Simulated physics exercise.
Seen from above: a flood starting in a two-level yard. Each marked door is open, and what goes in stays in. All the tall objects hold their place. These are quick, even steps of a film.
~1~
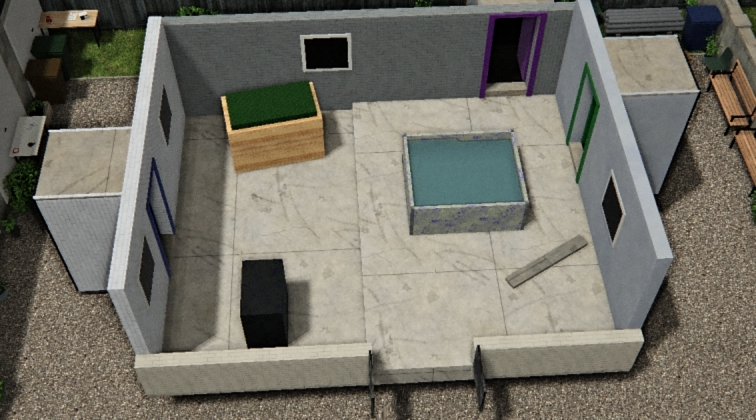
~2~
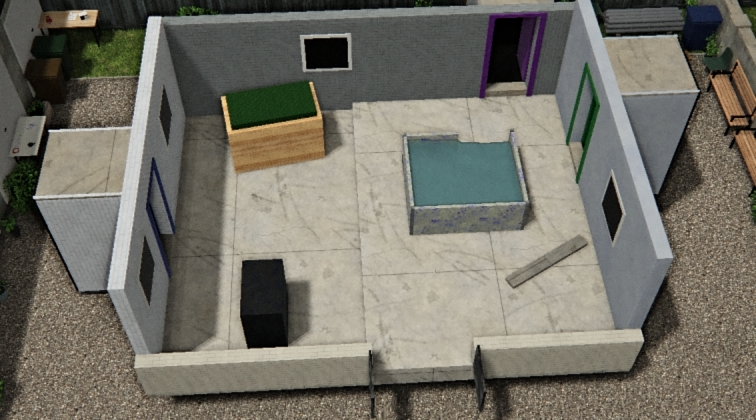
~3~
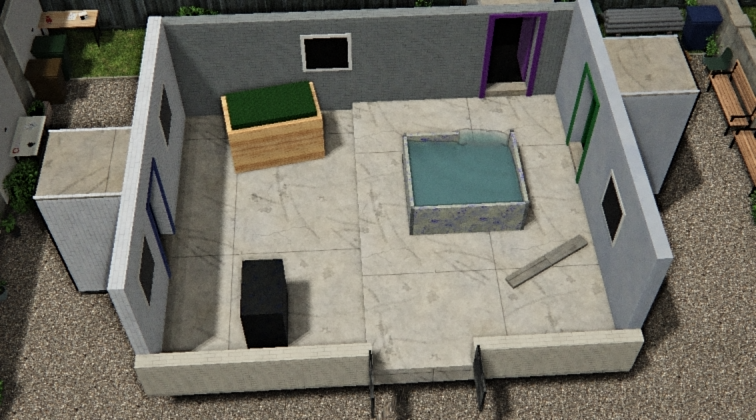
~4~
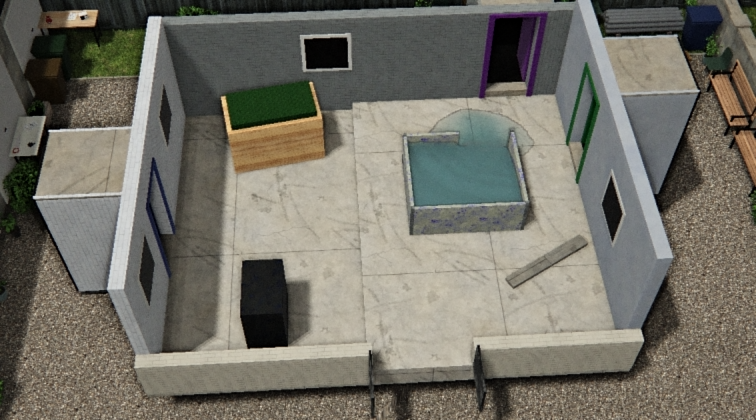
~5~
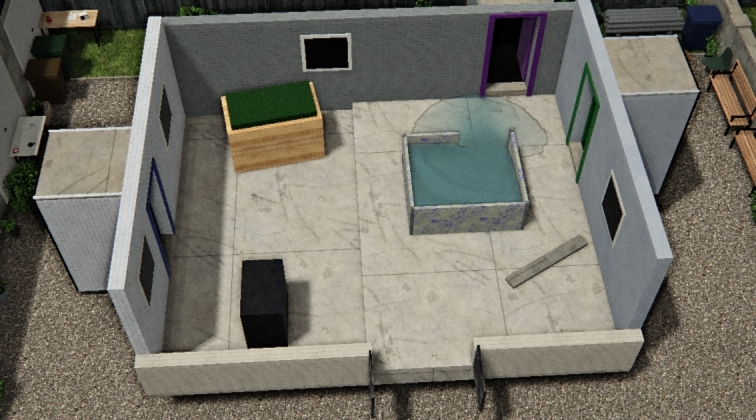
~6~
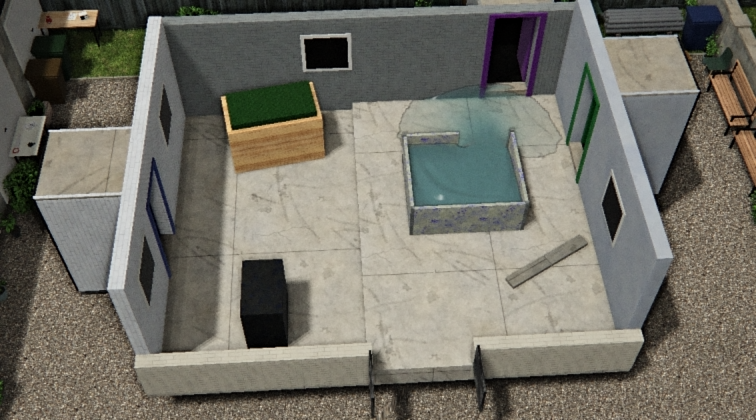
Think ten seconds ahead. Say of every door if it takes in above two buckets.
One by one: The purple door takes more than that; the green door stays under that; the blue door stays under that.
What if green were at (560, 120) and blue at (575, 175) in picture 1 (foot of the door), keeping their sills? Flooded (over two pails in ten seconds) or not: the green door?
My reading: The green one lets more in.
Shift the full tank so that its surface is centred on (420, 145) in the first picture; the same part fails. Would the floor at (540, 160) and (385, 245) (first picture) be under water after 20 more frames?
One after the other: Covered, free of water.
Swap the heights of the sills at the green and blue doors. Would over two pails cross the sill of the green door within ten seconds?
My reading: The green one floods.
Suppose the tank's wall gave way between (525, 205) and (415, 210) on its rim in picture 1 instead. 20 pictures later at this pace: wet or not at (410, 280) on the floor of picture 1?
At that place: Awash.
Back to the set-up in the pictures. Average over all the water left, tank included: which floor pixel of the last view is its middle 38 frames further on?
Around (437, 181).
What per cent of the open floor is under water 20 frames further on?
Roughly 40 per cent.
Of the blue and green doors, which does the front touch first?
The door marked green.
A moment on, water covers 15 % of the floor; the purple door over two buckets in, the green door not reached, the blue door not reached.
Next, water covers 20 % of the floor; the purple door far over two buckets in, the green door wet at the sill, nothing in, the blue door not reached.
Then, water covers 40 % of the floor; the purple door far over two buckets in, the green door wet at the sill, nothing in, the blue door not reached.
Later, water covers 80 % of the floor; the purple door far over two buckets in, the green door wet at the sill, nothing in, the blue door wet at the sill, nothing in.
In the end, water covers 95 % of the floor; the purple door far over two buckets in, the green door wet at the sill, nothing in, the blue door under two buckets in.
